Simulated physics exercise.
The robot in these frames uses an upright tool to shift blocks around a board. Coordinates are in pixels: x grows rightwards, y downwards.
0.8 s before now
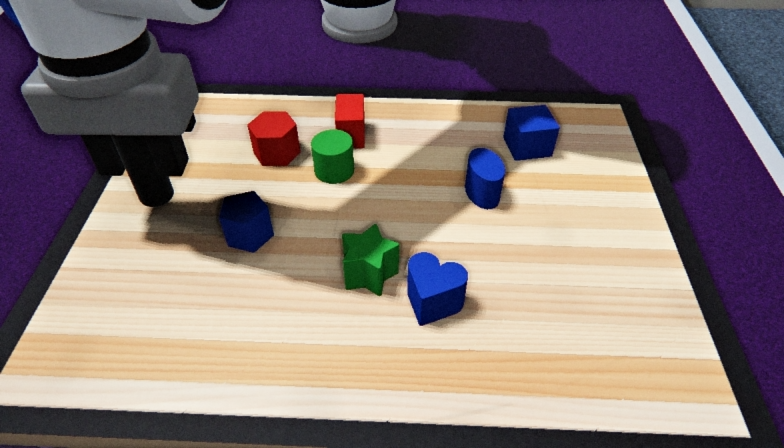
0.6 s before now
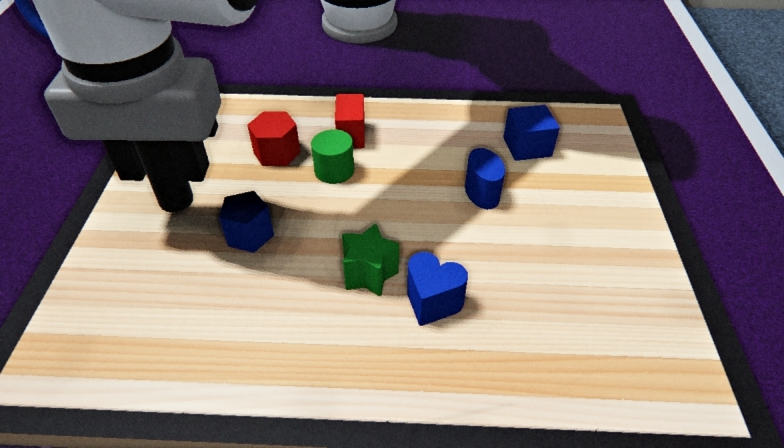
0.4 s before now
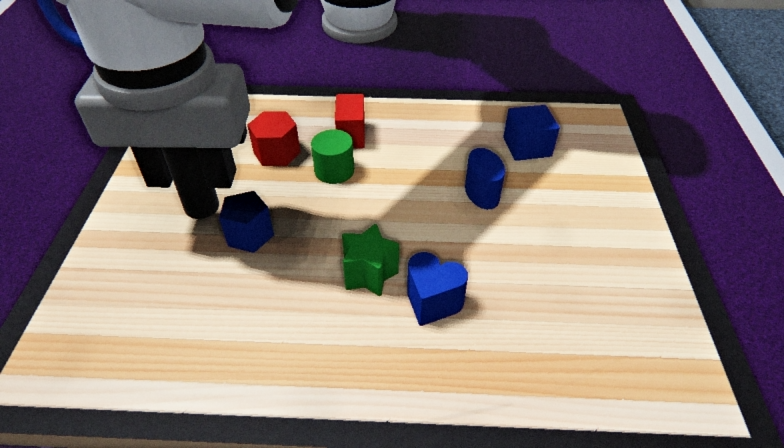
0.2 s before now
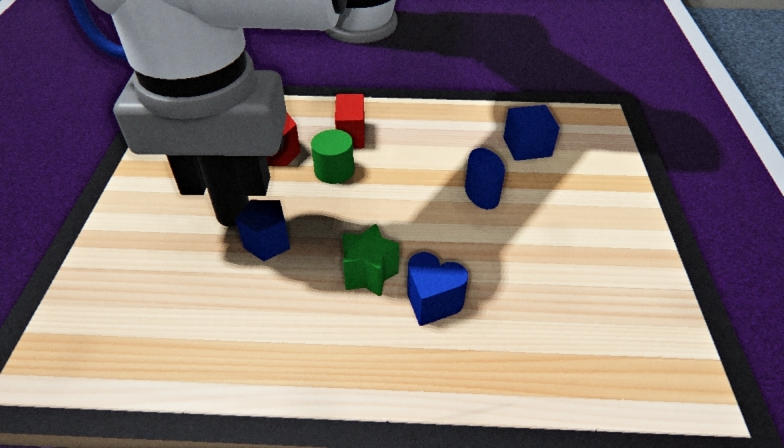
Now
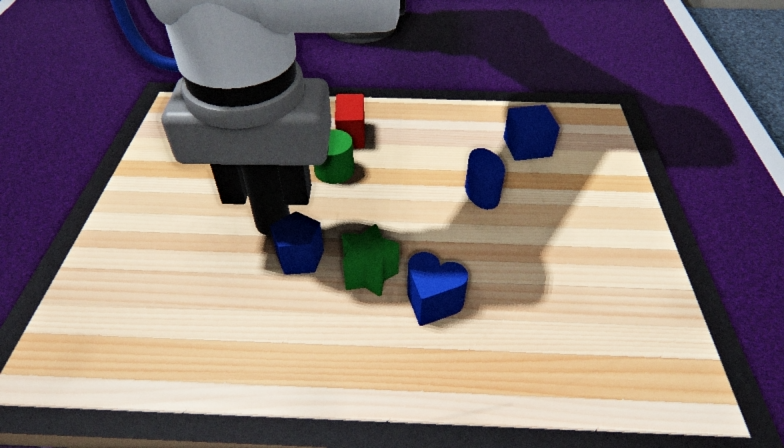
On a wooden board, a robot tool moves right and pushes a blue pentagonal block rightward.
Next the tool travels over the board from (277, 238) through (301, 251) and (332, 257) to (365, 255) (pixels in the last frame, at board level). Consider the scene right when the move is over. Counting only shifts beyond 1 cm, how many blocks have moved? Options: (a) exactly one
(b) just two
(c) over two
The answer is b.
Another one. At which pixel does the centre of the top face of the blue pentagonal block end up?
The middle of its upper face should be somewhere near (335, 262).
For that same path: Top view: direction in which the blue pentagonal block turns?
Turns clockwise.
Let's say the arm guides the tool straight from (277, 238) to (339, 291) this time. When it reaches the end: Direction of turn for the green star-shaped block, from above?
Rotation: Counter-clockwise.
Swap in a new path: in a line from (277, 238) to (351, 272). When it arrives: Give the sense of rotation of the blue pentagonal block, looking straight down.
Viewed from above: Clockwise.
On the path given first. Halfway along, tool at (315, 243); blue pentagonal block at (328, 255); green star-shaped block at (374, 247).
At the end, tool at (365, 242); blue pentagonal block at (335, 262), turned 30° clockwise; green star-shaped block at (384, 251); blue heart not moved.
